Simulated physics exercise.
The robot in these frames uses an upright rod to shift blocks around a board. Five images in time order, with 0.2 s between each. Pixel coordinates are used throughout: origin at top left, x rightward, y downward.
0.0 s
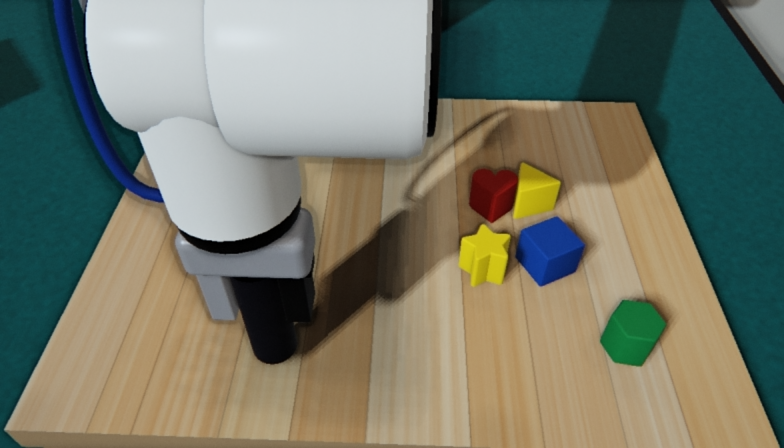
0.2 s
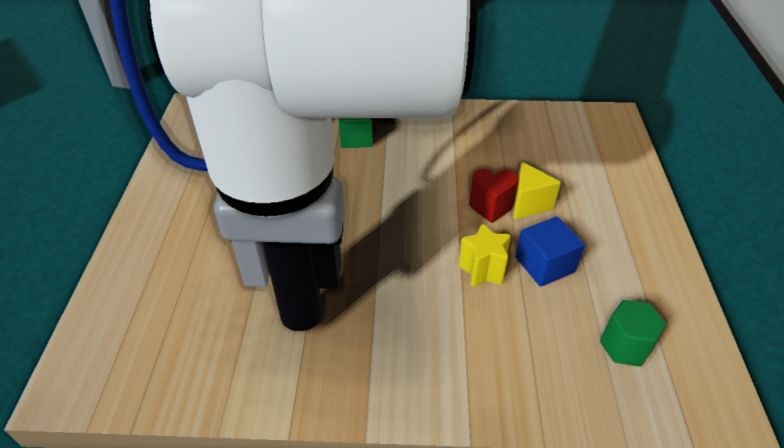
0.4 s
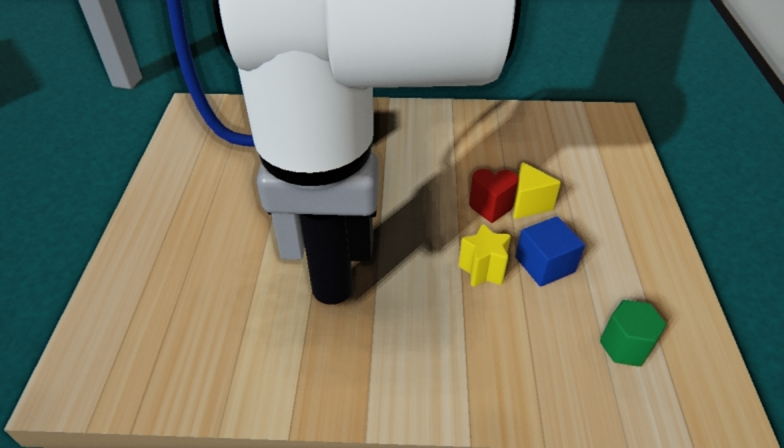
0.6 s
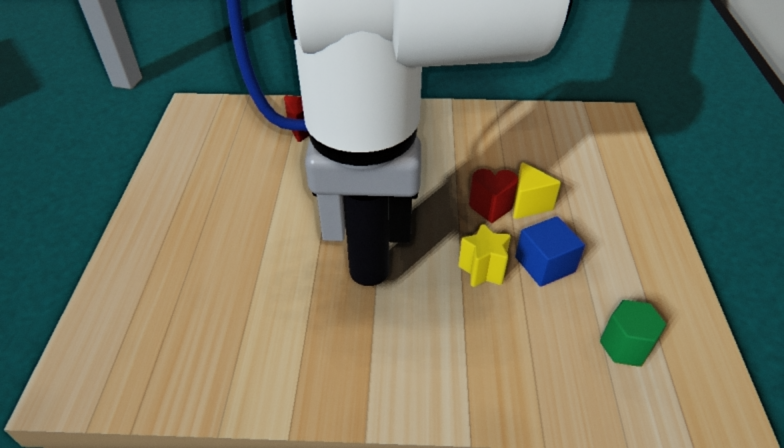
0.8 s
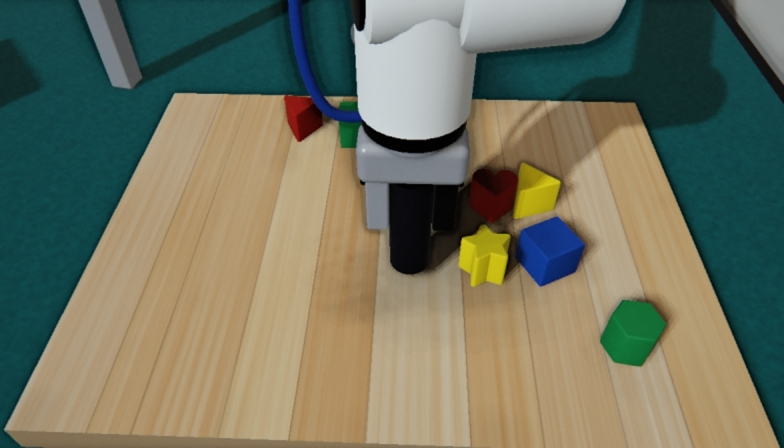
White robot arm with a black rod moving right and slightly away across a wooden board, the coloured blocks staying still.
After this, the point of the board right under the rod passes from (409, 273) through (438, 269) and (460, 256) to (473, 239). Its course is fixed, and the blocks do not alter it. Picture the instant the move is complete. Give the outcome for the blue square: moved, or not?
From what I can tell, it will keep its place.
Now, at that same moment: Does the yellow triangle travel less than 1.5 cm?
Going by the path, yes.
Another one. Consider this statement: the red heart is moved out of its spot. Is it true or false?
Verdict: False.
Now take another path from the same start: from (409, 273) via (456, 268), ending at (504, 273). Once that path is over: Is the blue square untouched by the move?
My answer is no.
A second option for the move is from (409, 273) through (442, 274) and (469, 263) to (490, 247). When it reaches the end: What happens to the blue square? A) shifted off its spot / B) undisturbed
That would be A.
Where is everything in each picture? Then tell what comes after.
The first frame shows lower end of the rod (275, 346), tops of blocks, yellow star block (488, 242), red heart (496, 179), yellow triangle (535, 178), blue square (553, 236).
The second frame shows rod (302, 314), blocks as before.
The third frame shows rod (333, 289), blocks as before.
The fourth frame shows rod (369, 271), blocks as before.
The fifth frame shows rod (409, 260), yellow star block (488, 242), red heart (496, 179), yellow triangle (535, 178), blue square (553, 236).
On the path given first. Halfway along, rod (453, 250); yellow star block (498, 242), turned 15° clockwise.
At the end, rod (475, 226); yellow star block (503, 232), turned 75° clockwise; red heart not moved; yellow triangle not moved; blue square not moved.
